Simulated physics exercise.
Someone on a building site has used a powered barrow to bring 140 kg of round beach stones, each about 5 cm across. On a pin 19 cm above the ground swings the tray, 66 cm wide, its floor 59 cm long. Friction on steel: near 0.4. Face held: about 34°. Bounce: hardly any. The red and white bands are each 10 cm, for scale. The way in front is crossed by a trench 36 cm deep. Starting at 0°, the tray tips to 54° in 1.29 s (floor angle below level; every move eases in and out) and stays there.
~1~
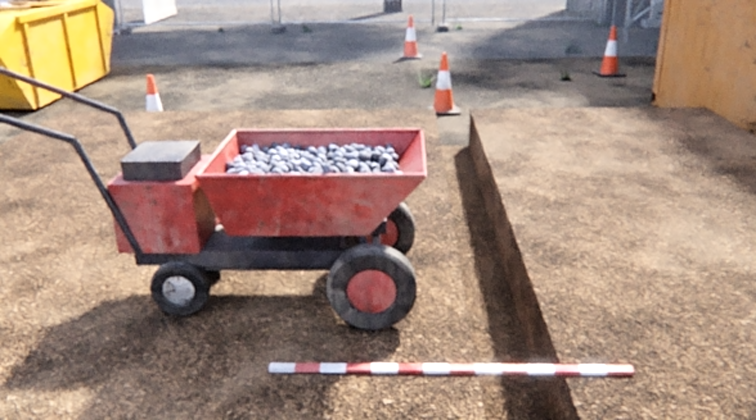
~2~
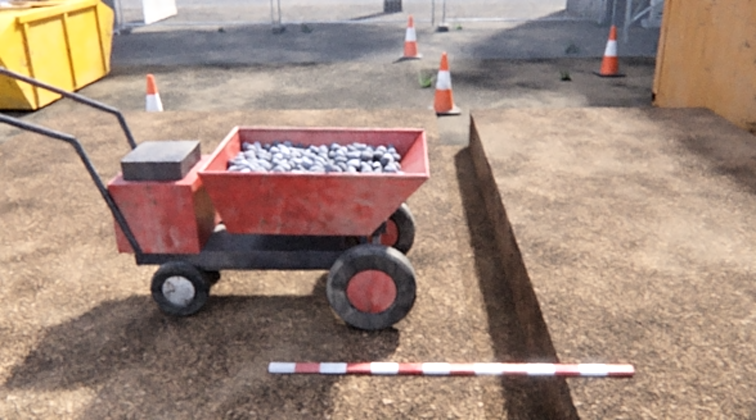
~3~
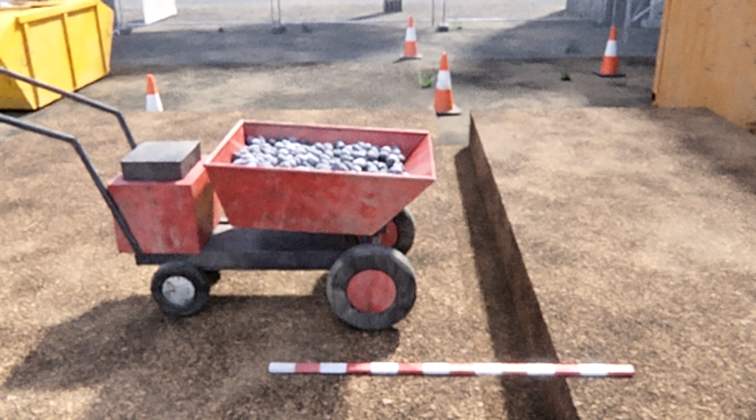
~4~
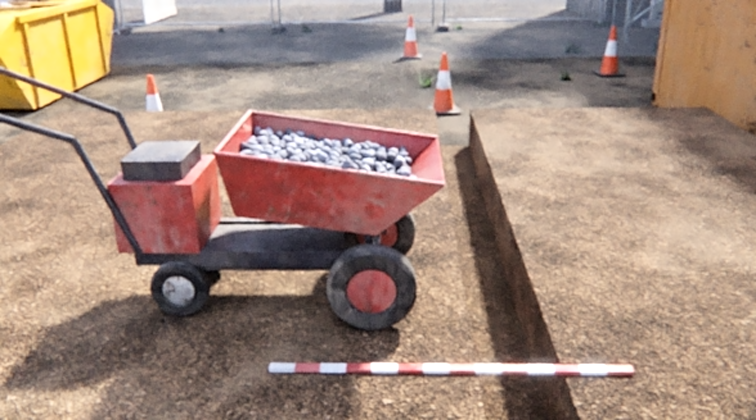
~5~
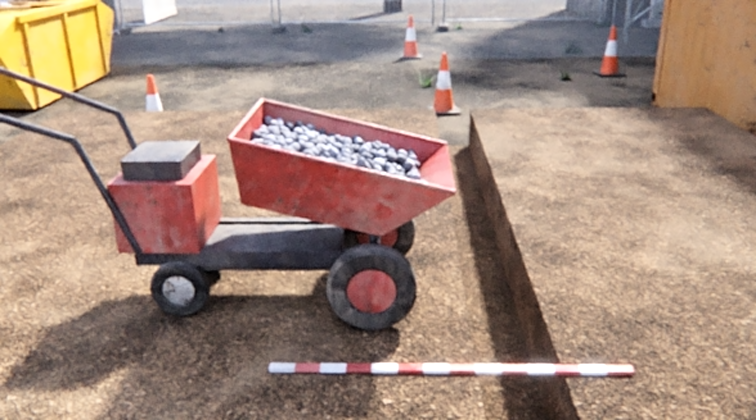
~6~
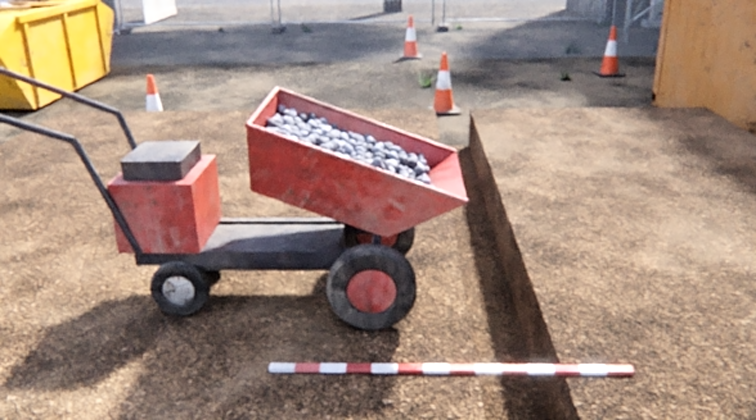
A red powered barrow loaded with round grey stones stood beside a trench, and its tray slowly tilted down to the right, the back end rising while the wheels stayed put.
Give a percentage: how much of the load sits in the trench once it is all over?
48 %.
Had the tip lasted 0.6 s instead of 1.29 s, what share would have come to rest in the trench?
That works out at about 35 in a hundred.
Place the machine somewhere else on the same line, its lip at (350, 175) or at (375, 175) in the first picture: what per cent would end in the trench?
Around 55% for the first place and 70% for the second.
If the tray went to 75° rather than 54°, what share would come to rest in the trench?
Then about 60 per cent.
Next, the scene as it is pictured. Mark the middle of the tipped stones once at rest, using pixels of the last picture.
Somewhere near pixel (520, 342).
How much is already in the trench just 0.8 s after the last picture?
Close to 15 per cent at that time.
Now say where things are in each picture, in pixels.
In the first frame, lip at (426, 176), floor tilted 0°, highest stones at (323, 158).
In the second frame, the tray is at 1°, its lip at (428, 177); the top of the load is at (318, 157).
In the third frame, lip at (435, 180), floor tilted 4°, highest stones at (300, 154).
In the fourth frame, the tray is at 9°, its lip at (444, 185); the top of the load is at (269, 144).
In the fifth frame, lip at (455, 192), floor tilted 14°, highest stones at (270, 132).
In the sixth frame, lip at (467, 202), floor tilted 20°, highest stones at (281, 120).
Then, 0.4 s after the last picture the floor is at 46°, 100 % in the tray; the foremost stones are at (475, 217).
Then, 0.8 s after the last picture the floor is at 54°, 81 % in the tray, 13 % in the trench, 6 % past the trench; the foremost stones are at (576, 303).
Then, 1.2 s after the last picture the floor is at 54°, 54 % in the tray, 20 % in the trench, 26 % past the trench; the foremost stones are at (646, 291).
Then, 3.2 s after the last picture the floor is at 54°, 24 % in the tray, 48 % in the trench, 28 % past the trench; the foremost stones are at (696, 287).
